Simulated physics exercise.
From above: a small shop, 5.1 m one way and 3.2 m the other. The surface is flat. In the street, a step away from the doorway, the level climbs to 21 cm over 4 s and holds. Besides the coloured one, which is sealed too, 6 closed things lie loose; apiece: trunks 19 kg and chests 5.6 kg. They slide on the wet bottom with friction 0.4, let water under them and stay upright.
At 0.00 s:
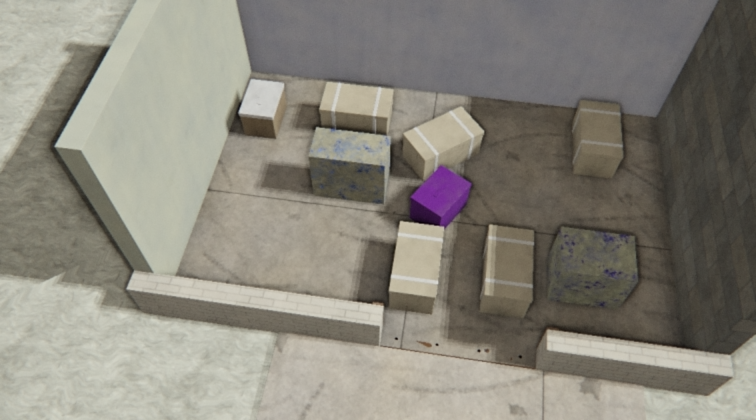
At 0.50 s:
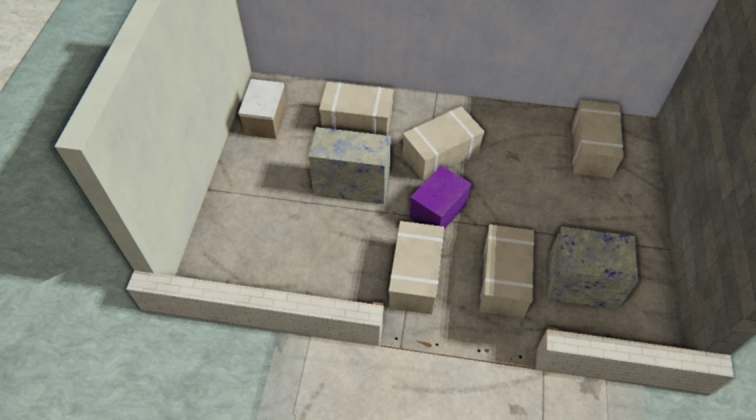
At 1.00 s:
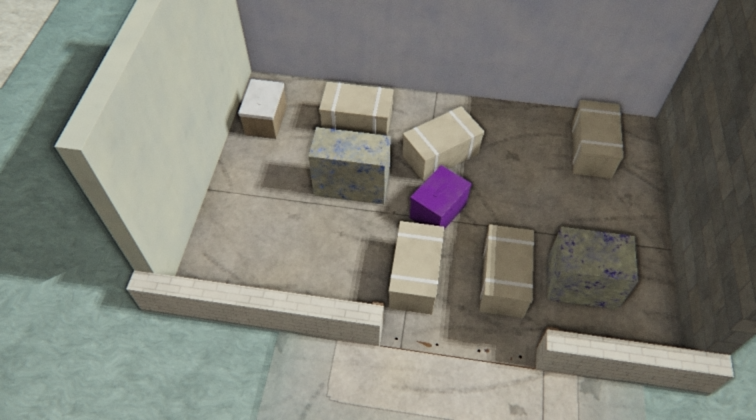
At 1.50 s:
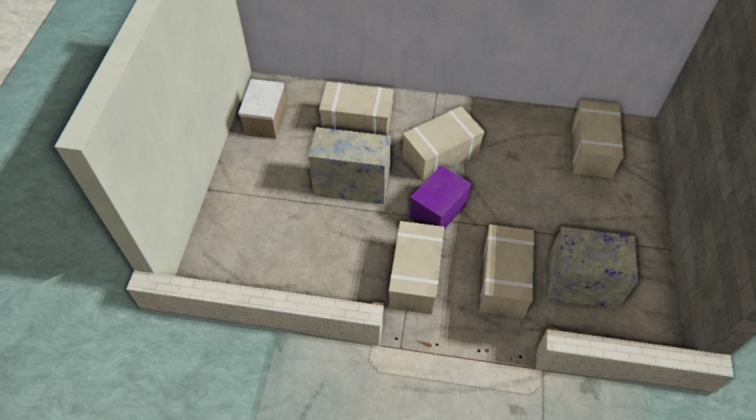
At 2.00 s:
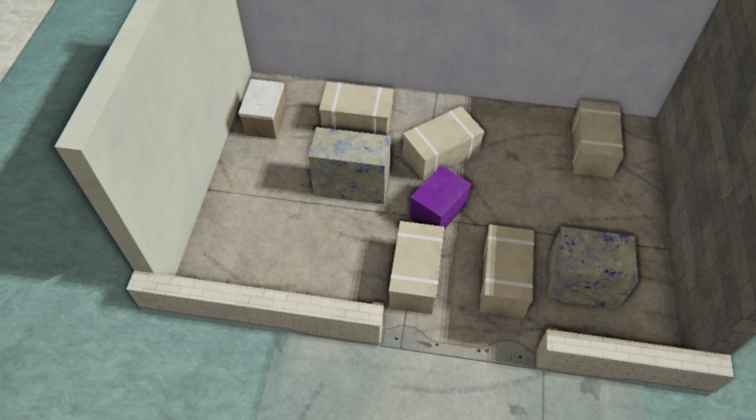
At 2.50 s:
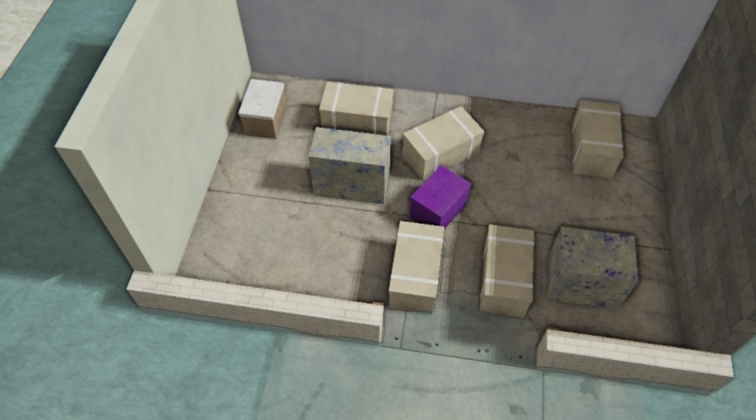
Shallow greenish water spreading over the pale ground outside a small walled shop and into its doorway, the boxes inside staying still.
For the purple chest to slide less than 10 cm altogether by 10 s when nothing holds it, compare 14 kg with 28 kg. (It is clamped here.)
I expect that neither weight holds it.
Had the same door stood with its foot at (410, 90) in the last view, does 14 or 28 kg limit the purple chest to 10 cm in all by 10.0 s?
In that case neither weight holds it.
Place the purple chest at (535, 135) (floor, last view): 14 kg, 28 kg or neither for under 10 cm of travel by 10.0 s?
Neither holds.
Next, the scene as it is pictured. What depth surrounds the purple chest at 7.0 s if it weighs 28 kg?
About 9 cm.
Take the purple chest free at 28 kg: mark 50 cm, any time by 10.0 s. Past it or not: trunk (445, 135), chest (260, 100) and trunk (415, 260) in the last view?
In that order: Over, under, over.
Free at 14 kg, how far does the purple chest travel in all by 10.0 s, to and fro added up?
About 350 cm.
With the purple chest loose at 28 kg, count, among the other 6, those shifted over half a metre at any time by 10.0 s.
5 of them.
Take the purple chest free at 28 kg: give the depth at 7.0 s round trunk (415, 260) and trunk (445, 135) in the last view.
About 4 and 8 cm.
After 3.5 s the purple chest would be 0 cm from its start with 14 kg and 0 cm from its start with 28 kg; 2 cm of water round it then.
After 4.5 s the purple chest would be 25 cm from its start with 14 kg and 2 cm from its start with 28 kg; 6 cm of water round it then.
After 7.0 s the purple chest would be 122 cm from its start with 14 kg and 78 cm from its start with 28 kg; 9 cm of water round it then.
After 10.0 s the purple chest would be 222 cm from its start with 14 kg and 122 cm from its start with 28 kg; 12 cm of water round it then.
